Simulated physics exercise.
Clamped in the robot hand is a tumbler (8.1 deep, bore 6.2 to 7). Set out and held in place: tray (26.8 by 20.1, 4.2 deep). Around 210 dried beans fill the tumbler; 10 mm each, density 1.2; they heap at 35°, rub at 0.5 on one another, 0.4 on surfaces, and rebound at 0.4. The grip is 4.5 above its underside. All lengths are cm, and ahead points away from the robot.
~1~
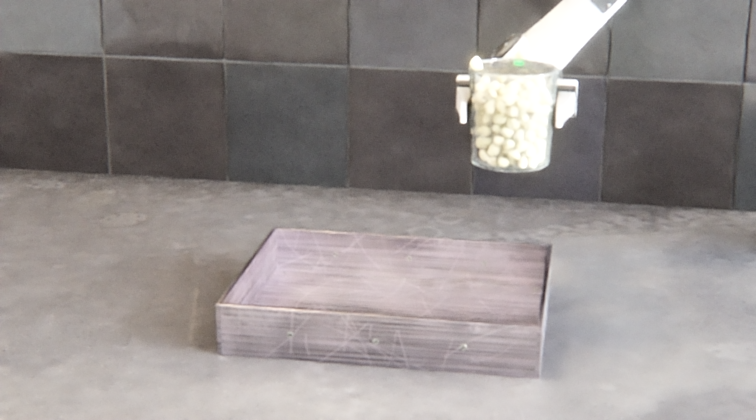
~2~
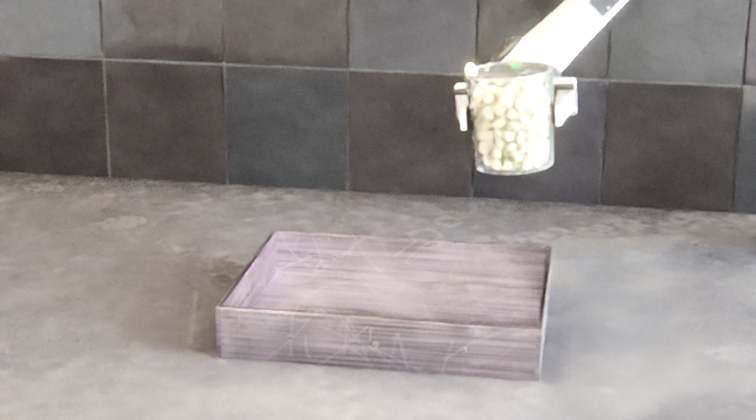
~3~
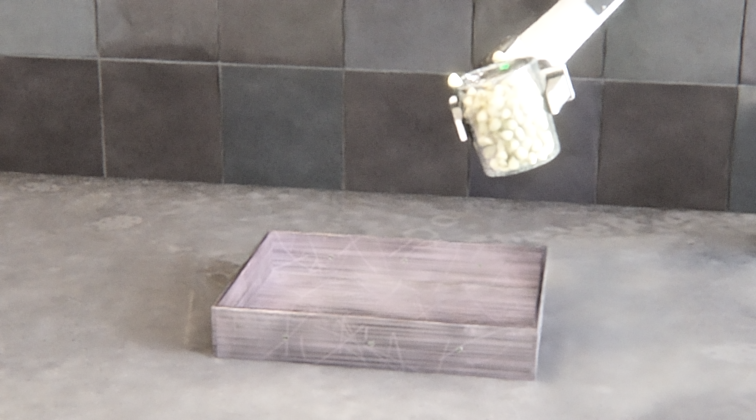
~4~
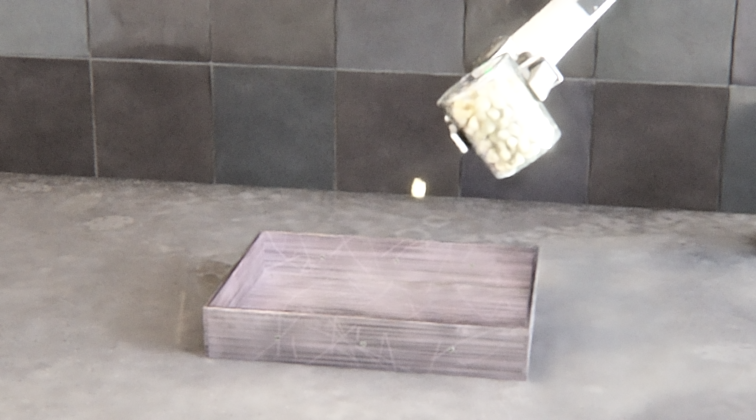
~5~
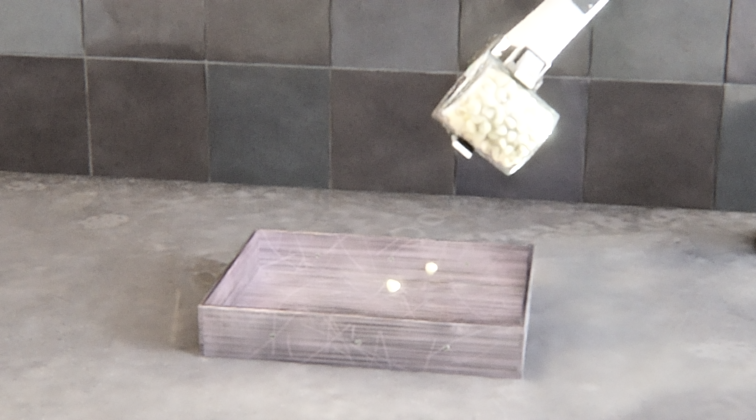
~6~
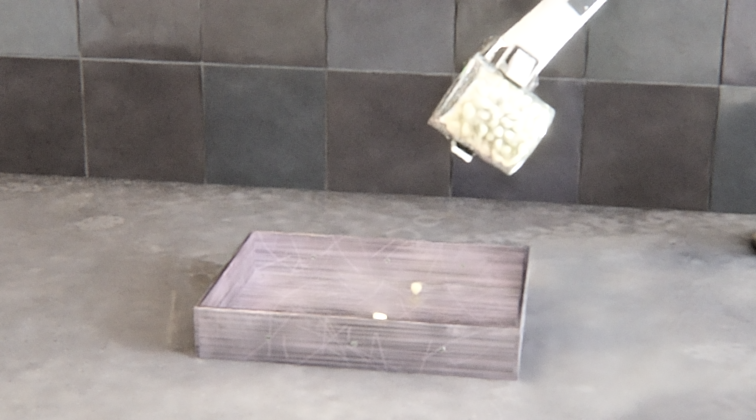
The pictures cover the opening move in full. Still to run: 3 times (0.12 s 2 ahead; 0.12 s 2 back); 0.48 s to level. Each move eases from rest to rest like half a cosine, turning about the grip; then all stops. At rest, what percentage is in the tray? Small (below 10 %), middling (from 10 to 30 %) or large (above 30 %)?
Share in the tray: Small (below 10 %).
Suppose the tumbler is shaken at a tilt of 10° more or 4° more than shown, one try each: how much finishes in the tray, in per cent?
About 10 and 5 per cent.
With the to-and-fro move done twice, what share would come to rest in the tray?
In that case some 0 per cent.
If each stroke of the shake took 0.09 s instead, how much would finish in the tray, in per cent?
Then about 10 per cent.
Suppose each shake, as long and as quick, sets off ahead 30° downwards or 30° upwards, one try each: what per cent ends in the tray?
About 0 and 0 per cent.
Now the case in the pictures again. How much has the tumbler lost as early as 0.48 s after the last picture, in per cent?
Some 0 per cent.
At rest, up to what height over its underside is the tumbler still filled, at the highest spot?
Roughly 8.0 cm.
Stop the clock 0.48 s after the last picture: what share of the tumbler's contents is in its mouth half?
About 45 per cent.
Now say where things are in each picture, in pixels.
The first frame shows the tumbler middle at (512, 117), level; upper third of the load around (511, 99), from x 475 to 545, top at y 55; 210 in the tumbler.
The second frame shows the tumbler middle at (512, 119), tilted 5° forward; upper third of the load around (512, 102), from x 470 to 545, top at y 55.
The third frame shows the tumbler middle at (509, 119), tilted 20° forward; upper third of the load around (510, 103), from x 455 to 550, top at y 55.
The fourth frame shows the tumbler middle at (502, 118), tilted 37° forward; upper third of the load around (505, 104), from x 420 to 550, top at y 80; 208 in the tumbler, 2 in flight or on a rim.
The fifth frame shows the tumbler middle at (498, 116), tilted 52° forward; upper third of the load around (500, 102), from x 395 to 545, top at y 75; 208 in the tumbler, 2 in the tray.
The sixth frame shows the tumbler middle at (494, 117), tilted 57° forward; upper third of the load around (497, 102), from x 380 to 545, top at y 80; 208 in the tumbler, 2 in the tray.
Then, 0.48 s on, tilted 57° forward, highest piece 22 above the table; 206 in the tumbler, 3 in the tray, 1 in flight or on a rim.
Then, 0.96 s on, tilted 29° forward, highest piece 22 above the table; 206 in the tumbler, 4 in the tray.
Then, 1.40 s on, level, highest piece 24 above the table; 206 in the tumbler, 4 in the tray.
Then, 2.45 s on, level, highest piece 24 above the table; 206 in the tumbler, 4 in the tray.
In the end, 206 in the tumbler, 4 in the tray. That is 2 % in the tray.
